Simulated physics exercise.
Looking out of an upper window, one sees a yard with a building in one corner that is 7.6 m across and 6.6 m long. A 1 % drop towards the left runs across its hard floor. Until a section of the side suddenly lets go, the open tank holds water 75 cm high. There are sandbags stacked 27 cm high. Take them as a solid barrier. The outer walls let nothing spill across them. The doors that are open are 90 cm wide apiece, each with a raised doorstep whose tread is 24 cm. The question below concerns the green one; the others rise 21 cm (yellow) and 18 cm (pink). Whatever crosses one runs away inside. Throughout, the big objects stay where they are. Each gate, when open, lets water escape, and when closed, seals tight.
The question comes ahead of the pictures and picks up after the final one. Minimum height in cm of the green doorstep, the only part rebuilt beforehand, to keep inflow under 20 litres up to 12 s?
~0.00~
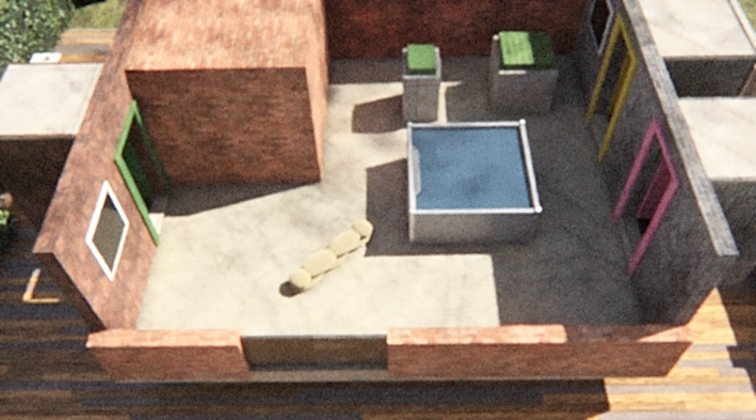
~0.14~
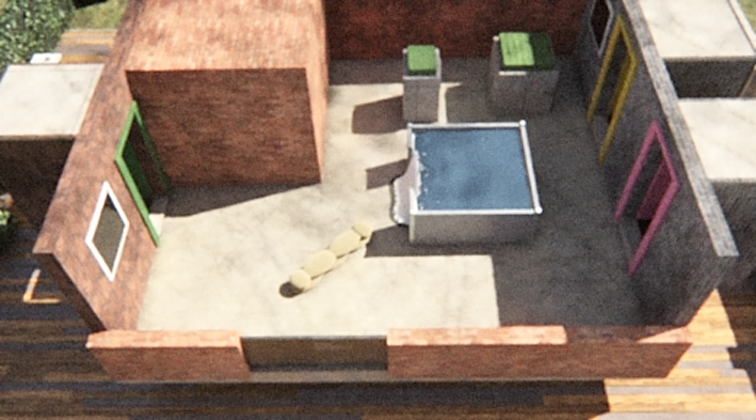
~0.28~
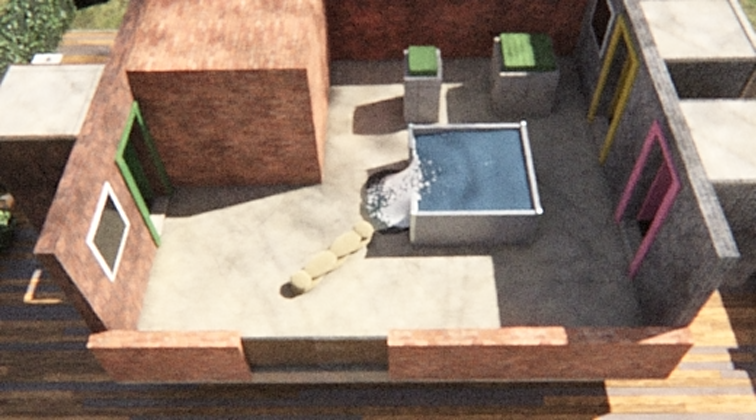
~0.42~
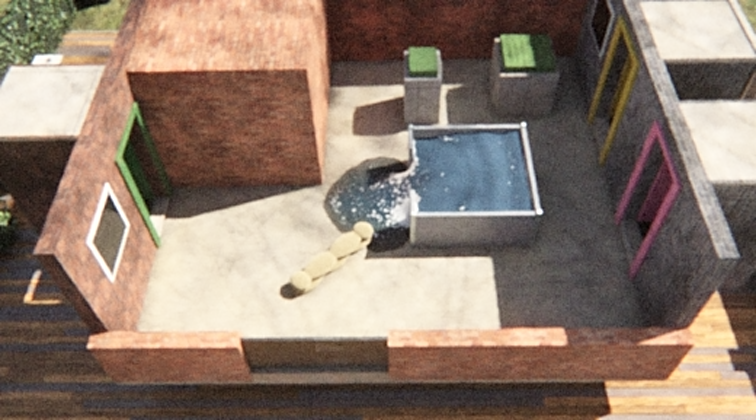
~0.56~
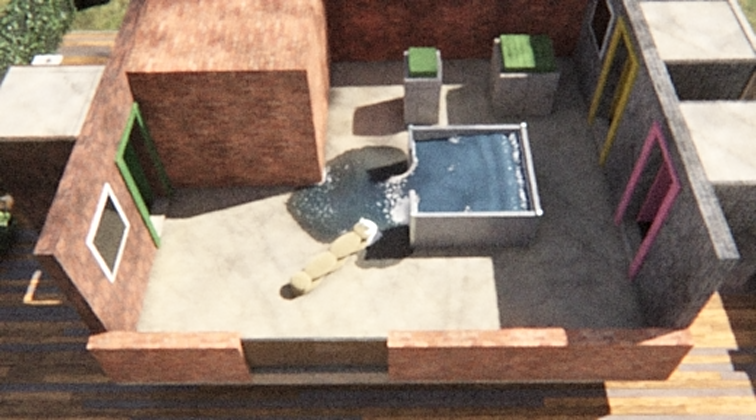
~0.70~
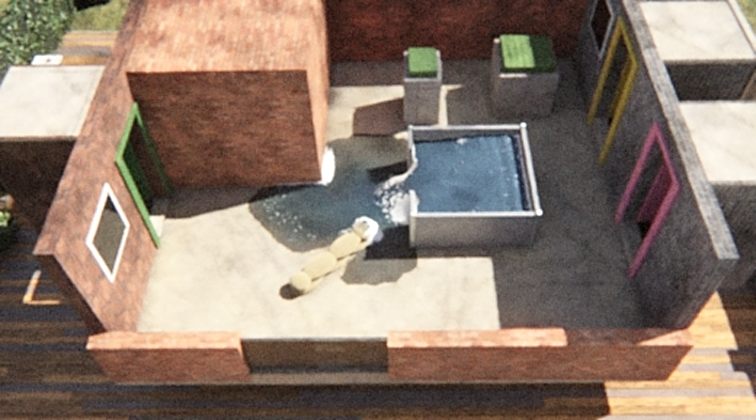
29 cm.
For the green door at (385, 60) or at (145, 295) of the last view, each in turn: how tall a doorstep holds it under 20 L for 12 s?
Roughly 11.0 cm, then roughly 15 cm.
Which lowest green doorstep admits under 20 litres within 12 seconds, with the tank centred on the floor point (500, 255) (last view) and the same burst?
19 cm or thereabouts.
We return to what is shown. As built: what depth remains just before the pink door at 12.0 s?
The depth there is around 4.5 cm.
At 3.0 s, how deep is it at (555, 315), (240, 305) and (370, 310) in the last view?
Respectively 0 cm, 2 cm and 1 cm.
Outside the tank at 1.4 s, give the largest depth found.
36 cm.
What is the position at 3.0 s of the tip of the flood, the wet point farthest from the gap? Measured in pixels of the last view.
Around (130, 360).
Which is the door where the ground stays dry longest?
Door: Pink.
After 1.4 s water covers 30 % of the floor, deepest (36 cm) near (326, 179); 13 cm at the green door, 9 litres in over its 7 cm doorstep.
After 3.0 s water covers 45 % of the floor, deepest (27 cm) near (164, 222); 25 cm at the green door, 254 litres in over its 7 cm doorstep.
After 12.0 s water covers 95 % of the floor, deepest (10 cm) near (130, 360); 9 cm at the green door, 534 litres in over its 7 cm doorstep.
At the green door as built, the water arrived by 1.2 s and peaked near 27 cm at 2.8 s.
Run again over the same 12 s with other heights there, 55 litres in over 24 cm, 6 litres over 32.5 cm. The limit of 20 litres is kept from about 29 cm up.
